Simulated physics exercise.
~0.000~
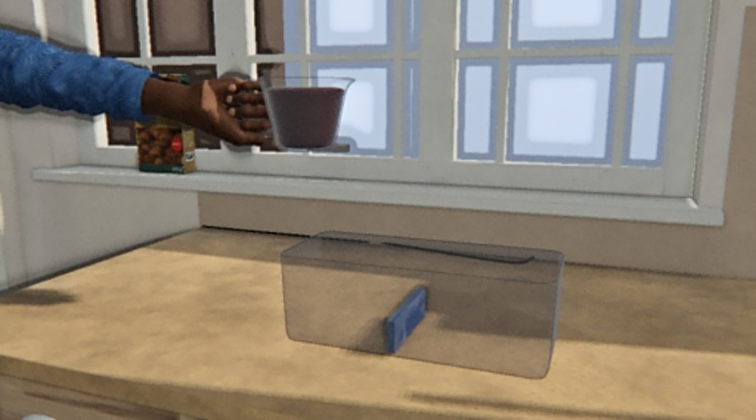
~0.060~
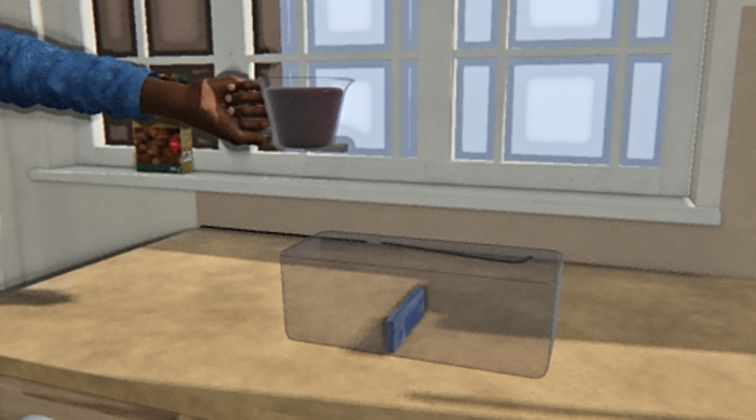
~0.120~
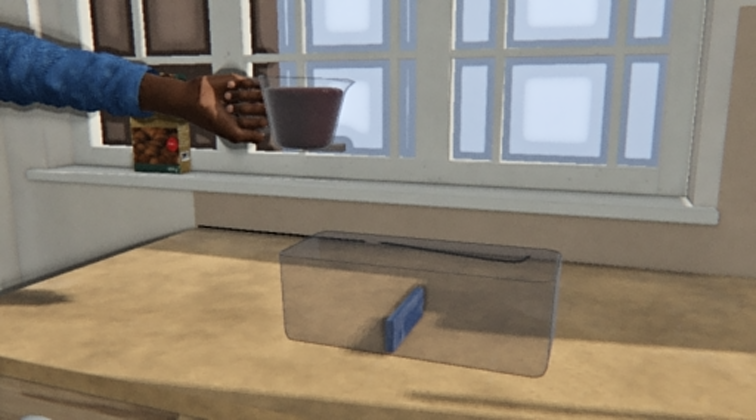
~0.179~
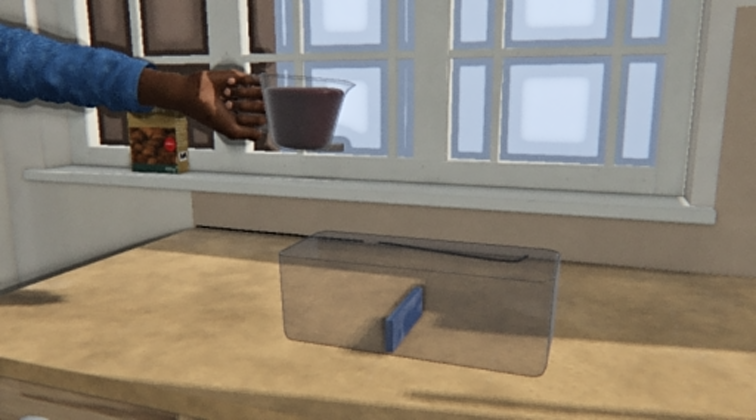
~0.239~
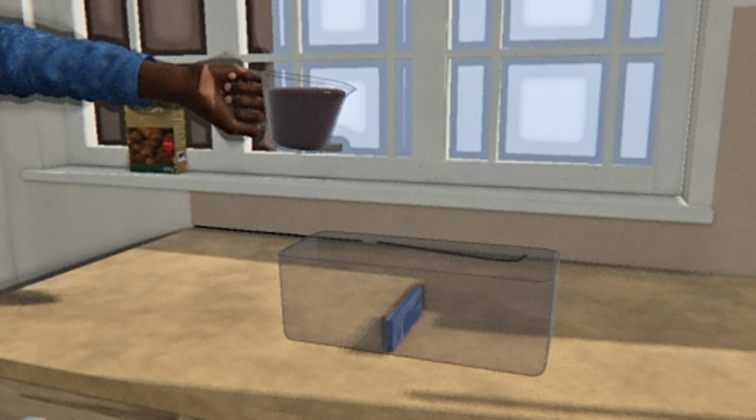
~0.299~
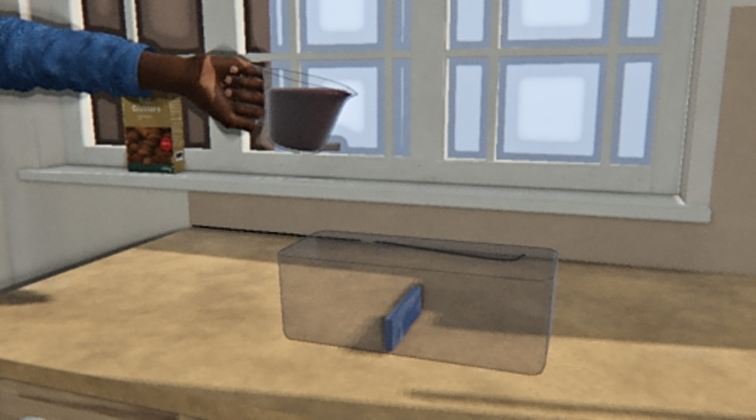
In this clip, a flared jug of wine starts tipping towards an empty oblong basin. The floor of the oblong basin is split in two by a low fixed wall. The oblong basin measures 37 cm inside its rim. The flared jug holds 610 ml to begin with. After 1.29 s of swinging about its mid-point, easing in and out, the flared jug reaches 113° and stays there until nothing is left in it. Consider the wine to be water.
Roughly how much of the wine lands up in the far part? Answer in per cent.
Around 44 %.
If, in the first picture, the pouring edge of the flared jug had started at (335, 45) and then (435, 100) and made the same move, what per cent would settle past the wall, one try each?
The first try gives around 15 percent, the second around 95 percent.
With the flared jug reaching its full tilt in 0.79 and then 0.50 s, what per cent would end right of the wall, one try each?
Try 1: Approx. 30 %; try 2: Approx. 25 %.
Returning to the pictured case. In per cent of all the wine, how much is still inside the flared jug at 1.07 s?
Share remaining: Approx. 5 %.
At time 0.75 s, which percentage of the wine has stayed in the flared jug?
Close to 56 in a hundred.
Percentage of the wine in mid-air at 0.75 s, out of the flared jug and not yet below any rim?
It comes to about 28 percent.
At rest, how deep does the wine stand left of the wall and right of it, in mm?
I'd expect close to 14 mm on the left and close to 10 mm on the right.
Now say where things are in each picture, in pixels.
Tilt 0°; pouring edge (355, 79); surface from (273, 89) to (344, 89); the oblong basin's rim runs from (302, 243) to (560, 268); the wall's top is at (407, 305), in the first picture.
Tilt 1°; pouring edge (354, 79); surface from (272, 89) to (343, 89), in the second picture.
Tilt 2°; pouring edge (354, 81); surface from (272, 88) to (343, 90), in the third picture.
Tilt 5°; pouring edge (355, 84); surface from (272, 89) to (344, 91), in the fourth picture.
Tilt 9°; pouring edge (356, 89); surface from (273, 89) to (347, 91), in the fifth picture.
Tilt 14°; pouring edge (357, 94); surface from (274, 90) to (351, 92), in the sixth picture.
By 0.75 s the tilt is 70° and 56 per cent is still to pour, 3 is left of the wall and 12 right of it.
By 1.07 s the tilt is 105° and 5 per cent is still to pour, 41 is left of the wall and 42 right of it.
By 1.42 s the tilt is 113° and 0 per cent is still to pour, 54 is left of the wall and 44 right of it.
By 1.79 s the tilt is 113° and 0 per cent is still to pour, 54 is left of the wall and 44 right of it.
At rest 54 per cent lies left of the wall, 44 right of it and 2 outside.
